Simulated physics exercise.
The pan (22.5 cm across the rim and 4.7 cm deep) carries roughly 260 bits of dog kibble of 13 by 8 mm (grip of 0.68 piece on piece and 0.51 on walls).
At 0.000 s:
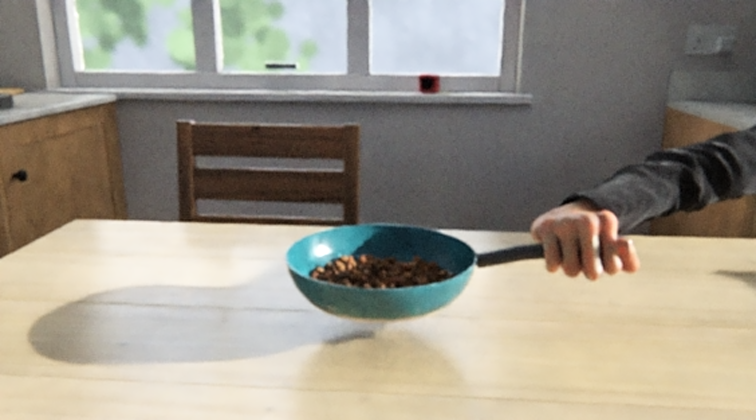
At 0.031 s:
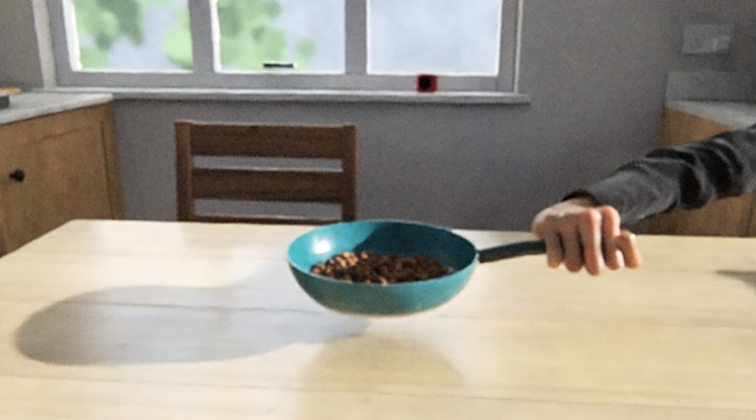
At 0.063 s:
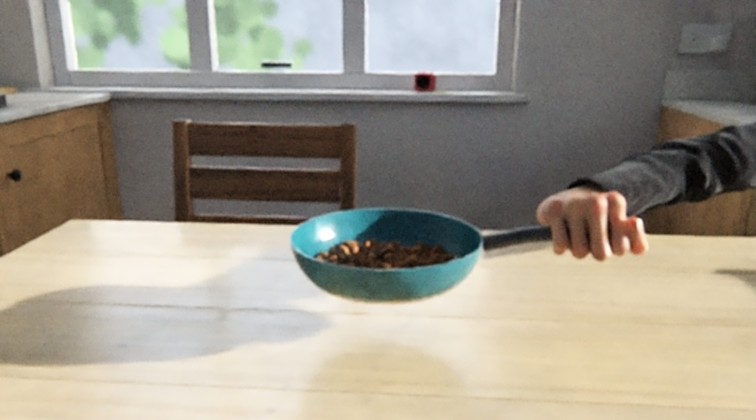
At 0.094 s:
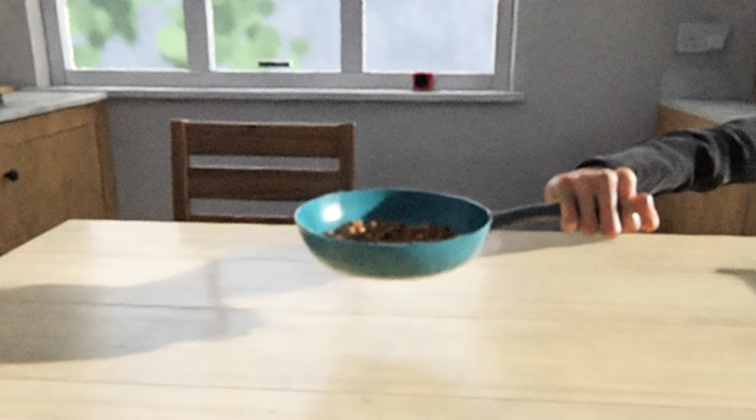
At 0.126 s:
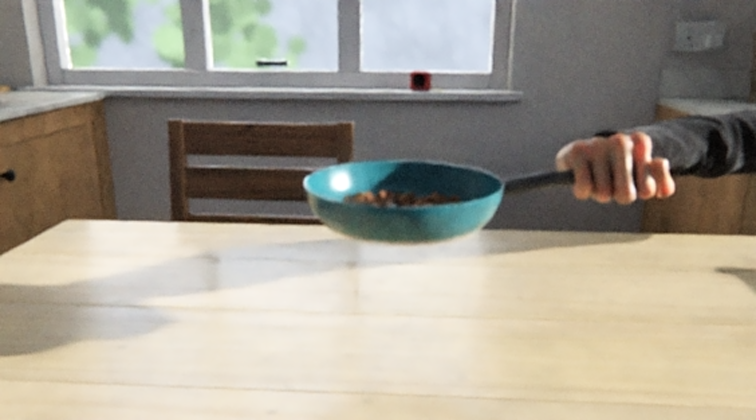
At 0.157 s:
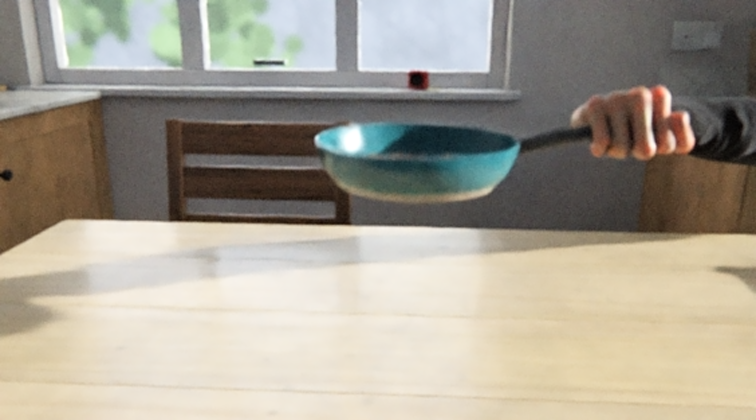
A teal pan of brown kibble rises above the wooden table, lifted by a hand.
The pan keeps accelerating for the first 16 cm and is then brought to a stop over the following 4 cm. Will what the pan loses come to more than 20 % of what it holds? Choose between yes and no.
I choose yes.
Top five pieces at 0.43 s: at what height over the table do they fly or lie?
Estimate: Close to 37 cm.
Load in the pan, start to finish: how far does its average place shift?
Displacement: Around 1.5 cm.
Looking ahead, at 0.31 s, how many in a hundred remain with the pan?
Share of load: Near 0 %.
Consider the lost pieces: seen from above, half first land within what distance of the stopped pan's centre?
26 cm, roughly.
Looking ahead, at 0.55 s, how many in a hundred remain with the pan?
I'd say close to 10 per cent.
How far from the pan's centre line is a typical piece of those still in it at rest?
That works out to around 4.5 centimetres.
After 0.31 s, in the air 100 %.
After 0.43 s, in the air 100 %; middle of the pieces not yet landed near (561, 17).
Then, at 0.55 s, pan 10 %, in the air 90 %; middle of the pieces not yet landed near (604, 159).
Then, at 0.66 s, pan 10 %, fallen right of where it stops 90 %; middle of the pieces not yet landed near (473, 129).
At rest (1.4 s), pan 10 %, fallen right of where it stops 90 %.
